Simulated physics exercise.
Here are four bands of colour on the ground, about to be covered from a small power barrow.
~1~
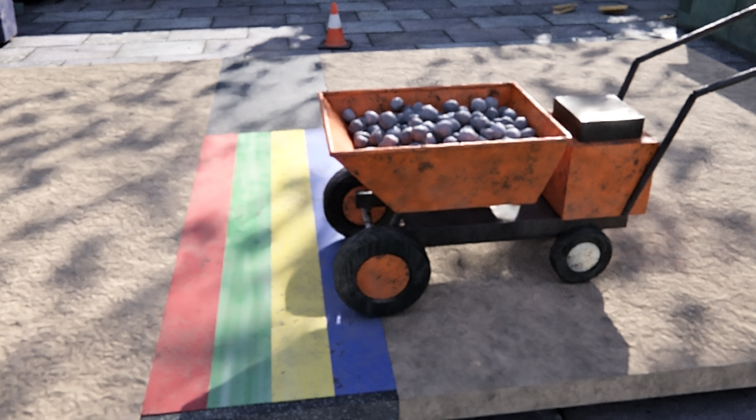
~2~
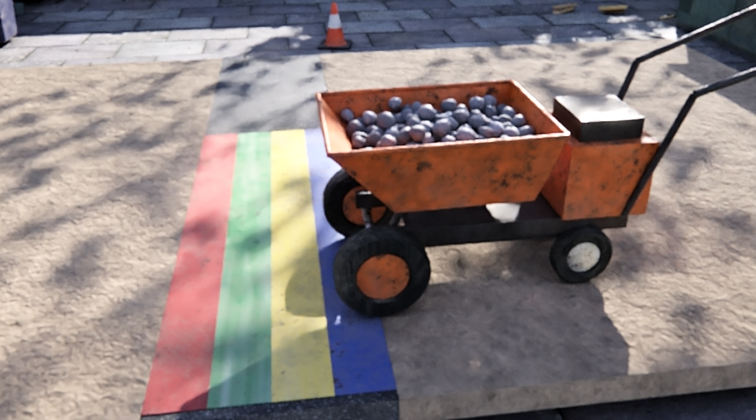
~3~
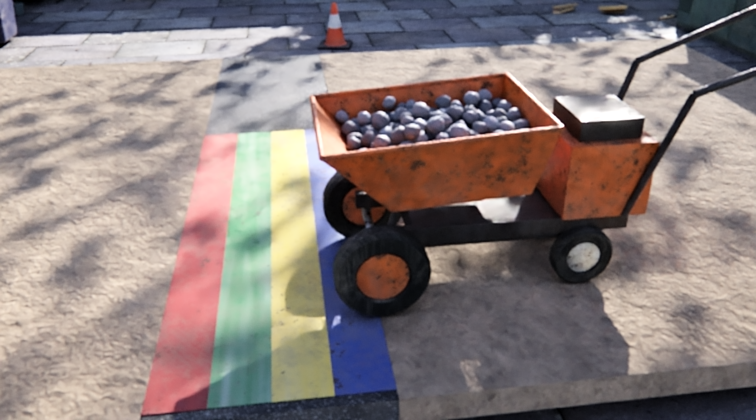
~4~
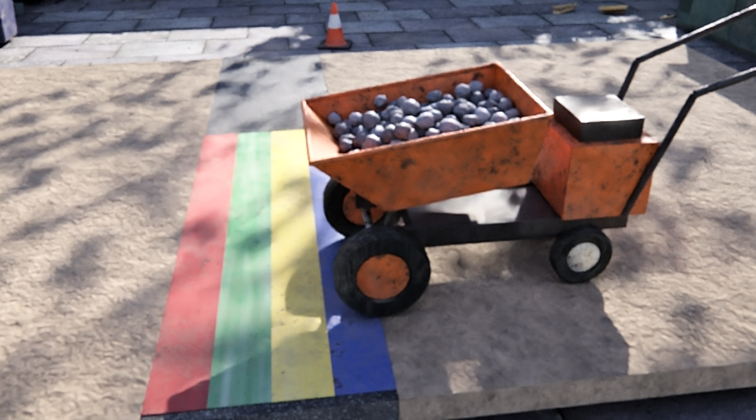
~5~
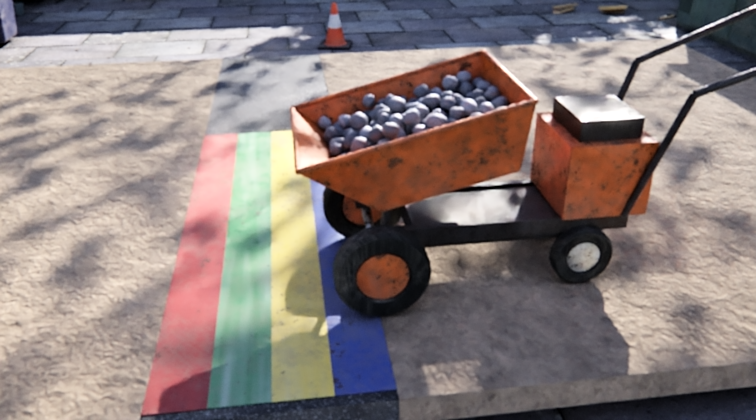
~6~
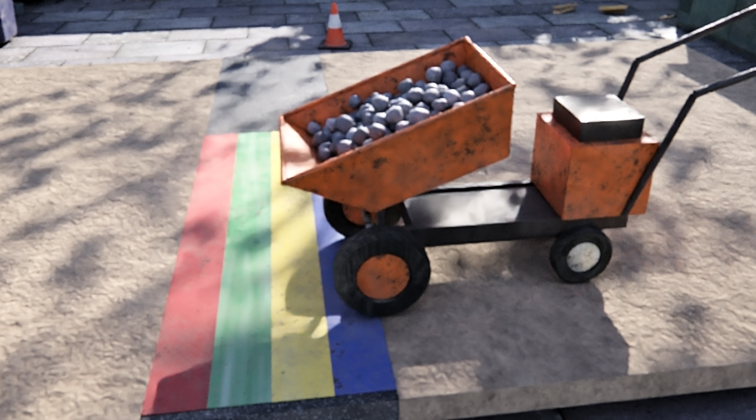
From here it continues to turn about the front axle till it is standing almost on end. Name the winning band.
The red band.
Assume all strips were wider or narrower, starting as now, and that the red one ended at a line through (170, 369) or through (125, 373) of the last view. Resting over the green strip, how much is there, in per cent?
About 10 per cent first, then about 20 per cent.
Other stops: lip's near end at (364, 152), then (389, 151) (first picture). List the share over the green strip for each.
The first position yields around 30 per cent; the second yields around 30 per cent.
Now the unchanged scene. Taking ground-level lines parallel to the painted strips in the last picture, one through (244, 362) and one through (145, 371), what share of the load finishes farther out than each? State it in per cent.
That's 80 per cent for the first and 30 per cent for the second.
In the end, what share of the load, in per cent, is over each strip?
Per strip, roughly: Blue 0, yellow 0, green 10, red 35.
Just after the last frame, skip tipped steeply; every one in the skip.
A moment on, skip tipped right over; roughly two thirds in the skip; about a tenth over the green strip; roughly a quarter over the red strip; just a few falling; just a few off the paint.
Further on, skip tipped right over; roughly a quarter in the skip; about a tenth over the green strip; roughly a third over the red strip; roughly a third off the paint.
When it is over, skip tipped right over; roughly a quarter in the skip; not one over the blue strip; not one over the yellow strip; about a tenth over the green strip; roughly a third over the red strip; roughly a third off the paint.
